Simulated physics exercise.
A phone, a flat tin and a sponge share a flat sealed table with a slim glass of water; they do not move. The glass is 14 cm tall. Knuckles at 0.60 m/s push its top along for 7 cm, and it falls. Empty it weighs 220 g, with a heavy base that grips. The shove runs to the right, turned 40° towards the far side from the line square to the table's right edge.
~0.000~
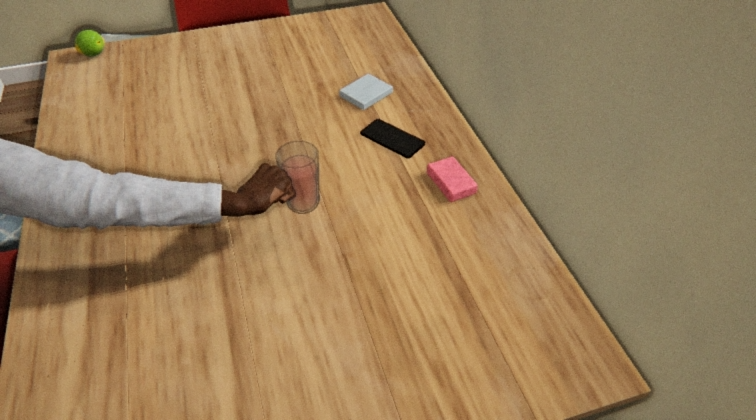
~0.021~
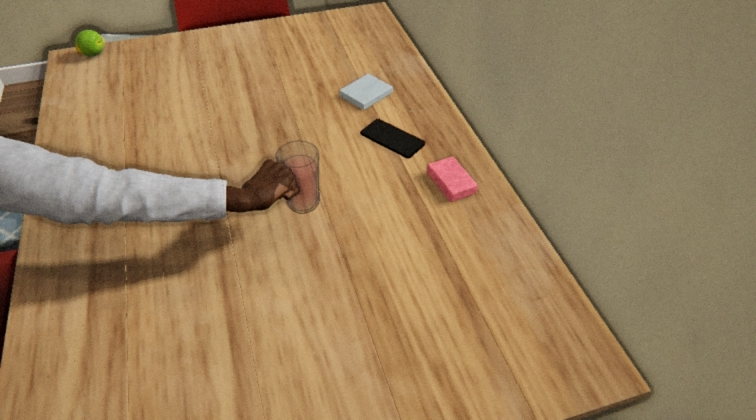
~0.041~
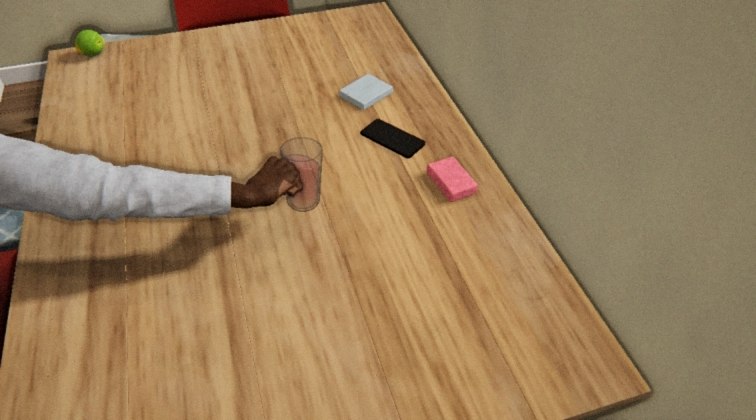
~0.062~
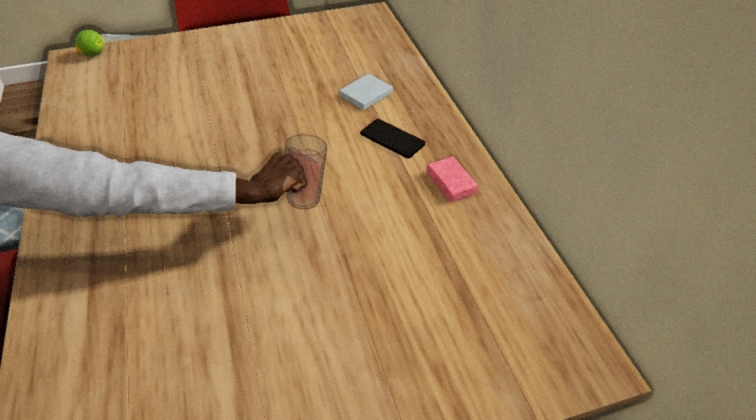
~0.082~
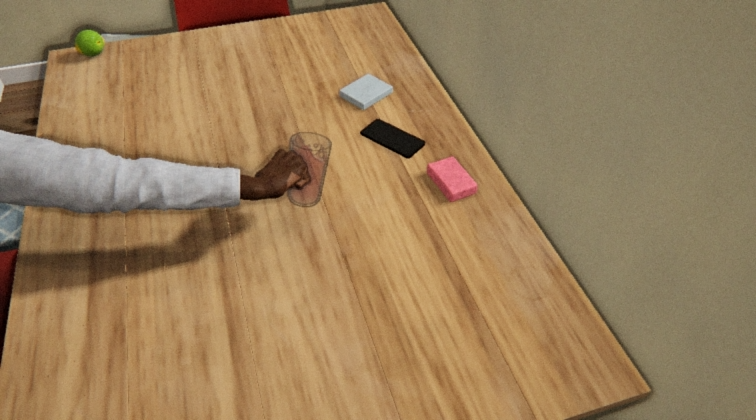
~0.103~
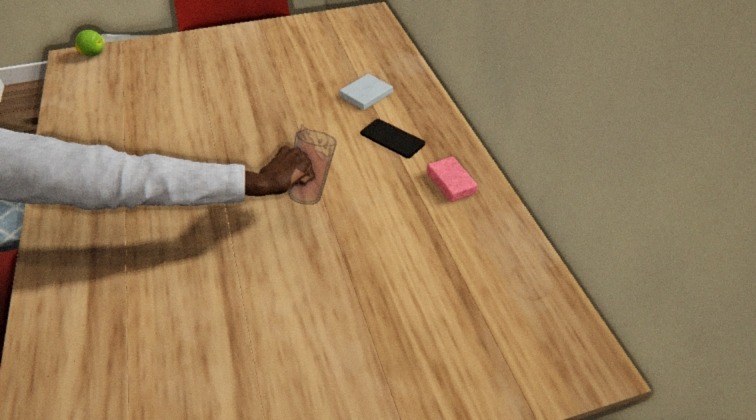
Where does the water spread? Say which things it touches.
Phone: Gets wet; flat tin: Ends up wet; sponge: Gets wet.
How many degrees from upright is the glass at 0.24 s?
It is at some 70°.
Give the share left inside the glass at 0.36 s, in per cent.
About 56 per cent.
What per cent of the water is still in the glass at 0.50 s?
Near 30 in a hundred.
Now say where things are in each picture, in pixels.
It leans 0°; the fist is at (275, 179); the water meets the walls at (281, 170) and (316, 162); the phone is at (393, 136); the flat tin is at (366, 88); the sponge is at (452, 174), in the first frame.
It leans 0°; the fist is at (279, 175); the water meets the walls at (280, 169) and (316, 162), in the second frame.
It leans 6°; the fist is at (283, 172); the water meets the walls at (284, 159) and (317, 162), in the third frame.
It leans 11°; the fist is at (287, 168); the water meets the walls at (289, 151) and (324, 160), in the fourth frame.
It leans 17°; the fist is at (291, 165); the water meets the walls at (294, 162) and (328, 159); 1 per cent is over the edge, in the fifth frame.
It leans 24°; the fist is at (295, 161); the water meets the walls at (297, 168) and (330, 158); 2 per cent is over the edge, in the sixth frame.
After 0.24 s the tilt is 71° and 98 per cent is in the glass, 0 has run off the table; wet so far, nothing.
After 0.36 s the tilt is 87° and 56 per cent is in the glass, 0 has run off the table; wet so far, phone.
After 0.50 s the tilt is 87° and 29 per cent is in the glass, 0 has run off the table; wet so far, phone, flat tin, sponge.
After 0.74 s the tilt is 87° and 15 per cent is in the glass, 5 has run off the table; wet so far, phone, flat tin, sponge.
In the end 5 per cent is in the glass, 25 has run off the table; wet so far, phone, flat tin, sponge.
